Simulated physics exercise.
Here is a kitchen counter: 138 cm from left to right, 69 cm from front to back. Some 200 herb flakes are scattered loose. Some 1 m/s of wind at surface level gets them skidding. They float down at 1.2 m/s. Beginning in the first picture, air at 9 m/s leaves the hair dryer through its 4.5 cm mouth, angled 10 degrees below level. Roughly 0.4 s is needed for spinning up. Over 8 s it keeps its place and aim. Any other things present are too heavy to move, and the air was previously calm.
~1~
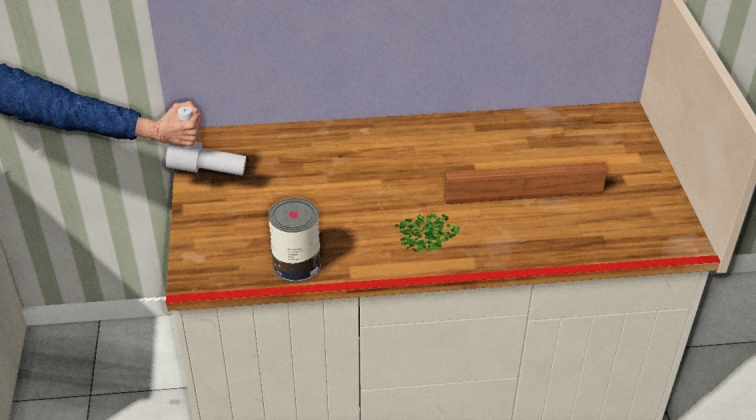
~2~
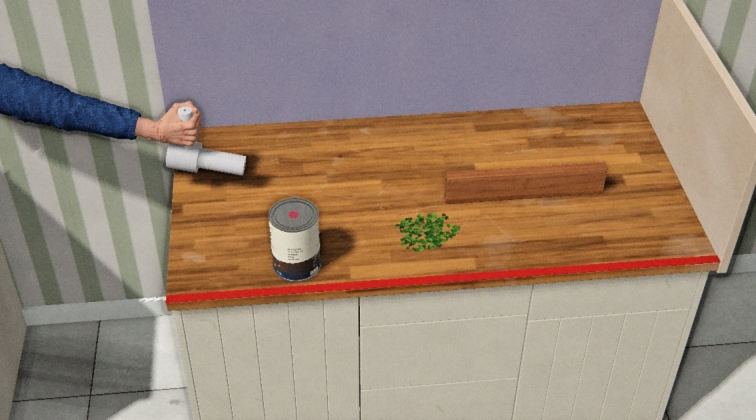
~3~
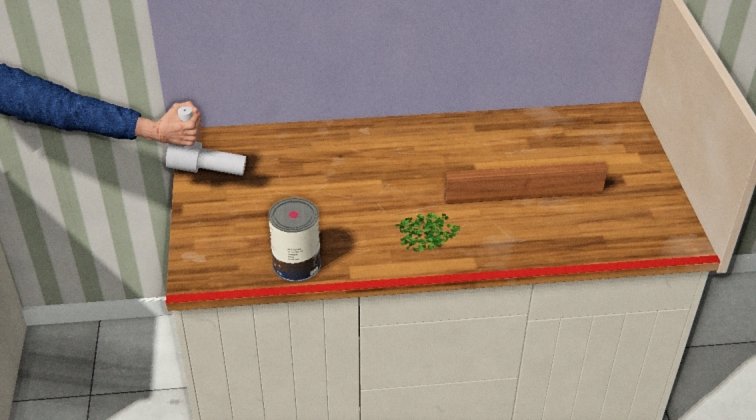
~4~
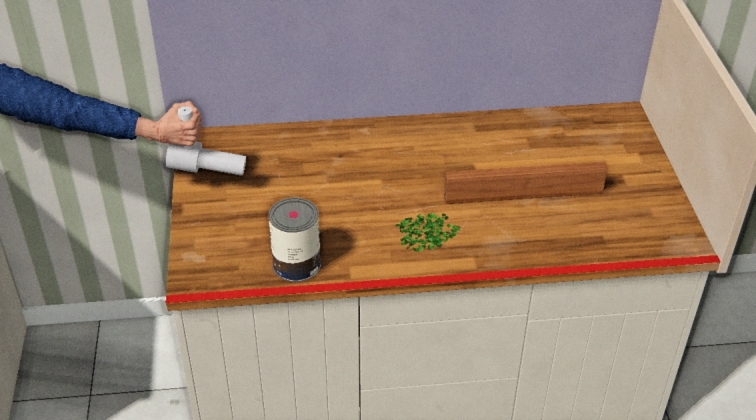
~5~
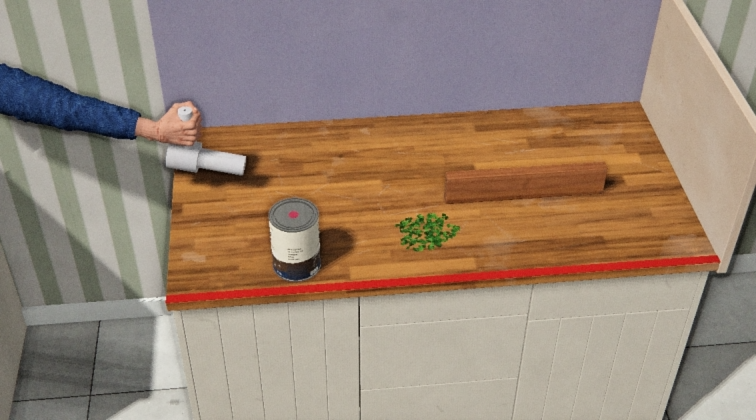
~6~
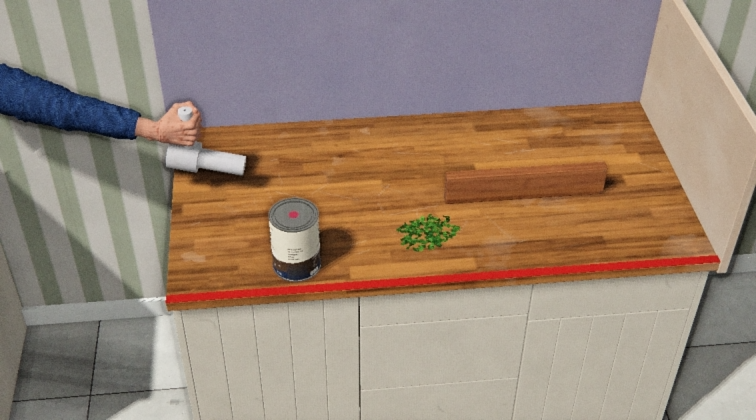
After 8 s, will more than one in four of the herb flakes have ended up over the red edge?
Yes. The share over that edge tops a quarter.
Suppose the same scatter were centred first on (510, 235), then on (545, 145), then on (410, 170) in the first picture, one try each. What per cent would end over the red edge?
First try near 90 %, second near 0 %, third near 0 %.
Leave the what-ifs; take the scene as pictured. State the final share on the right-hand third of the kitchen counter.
Roughly 0 %.
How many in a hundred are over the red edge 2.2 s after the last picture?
100 %.
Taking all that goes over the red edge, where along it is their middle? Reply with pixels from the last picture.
Median crossing point, approx. (541, 276).
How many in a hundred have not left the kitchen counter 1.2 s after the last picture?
Some 0 percent are still there.
Then, 1.2 s after the last picture, 4 % are on the move or not yet settled, 100 % are over the red edge.
Then, 2.2 s after the last picture, 0 % are on the move or not yet settled, 100 % are over the red edge.
Then, 4.0 s after the last picture, 0 % are on the move or not yet settled, 100 % are over the red edge.
Then, 7.6 s after the last picture, at the end, 100 % are over the red edge.
